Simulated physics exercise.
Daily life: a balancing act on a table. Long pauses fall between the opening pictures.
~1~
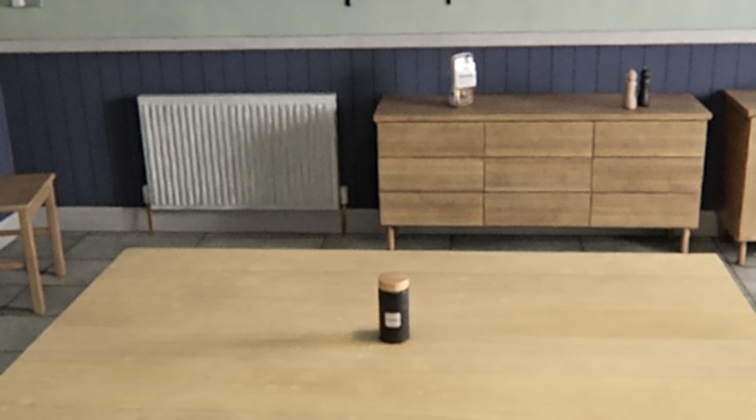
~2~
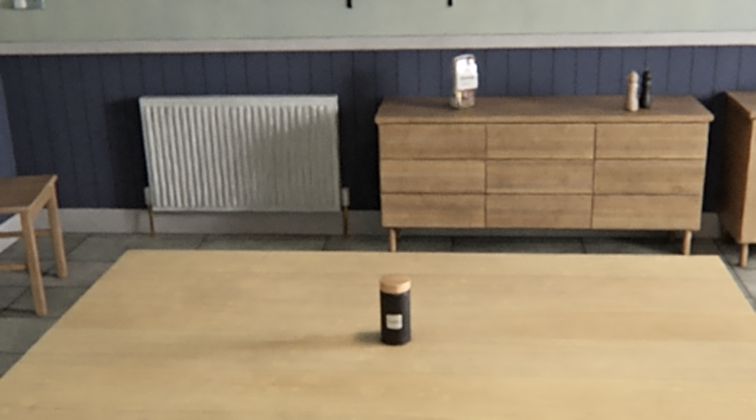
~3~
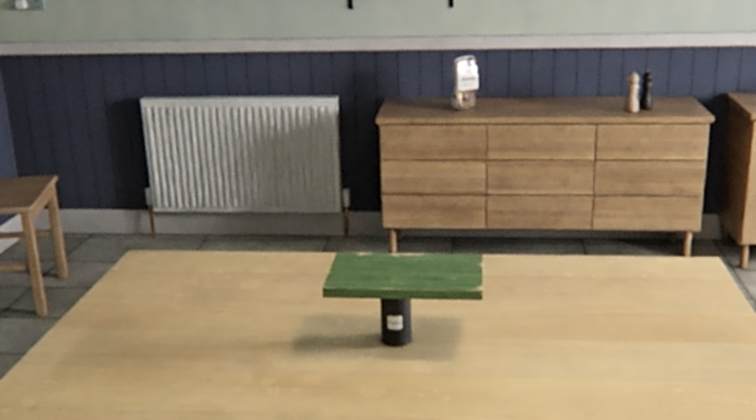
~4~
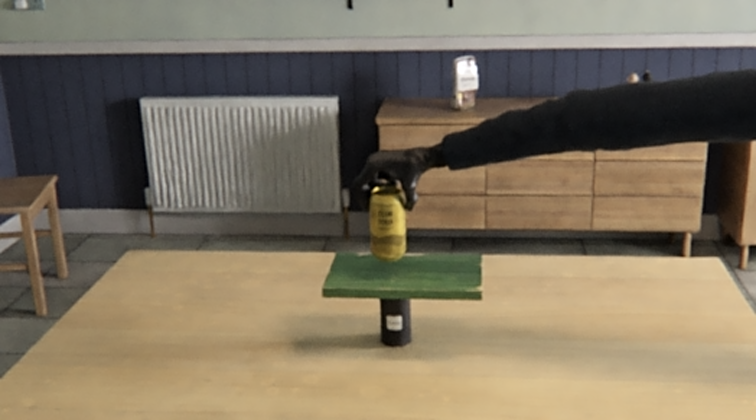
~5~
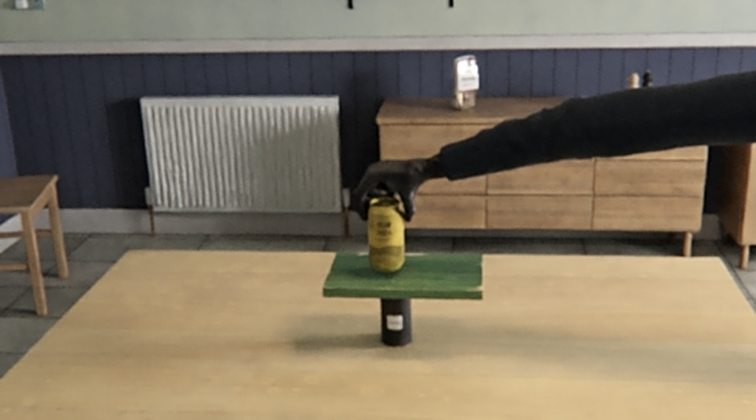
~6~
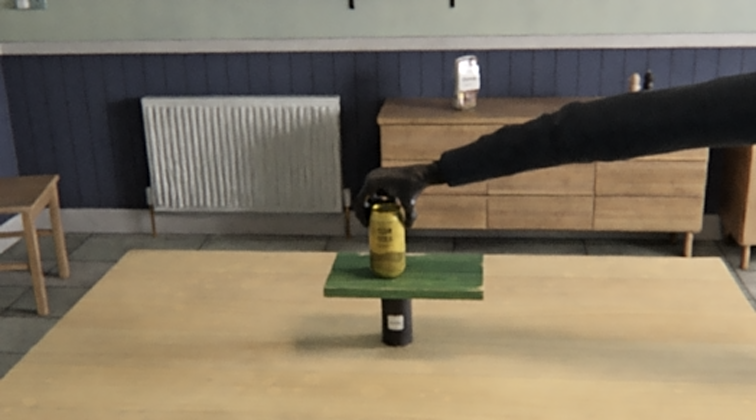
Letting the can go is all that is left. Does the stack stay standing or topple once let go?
The result: No fall.
Then, 0.20 s past the last view, nothing moves.
Then, 0.50 s past the last view, yellow can resting near (387, 242).
Finally, all 3 still in place. Final places as the last picture's camera would see them, yellow can near (387, 242). The stack stays up.
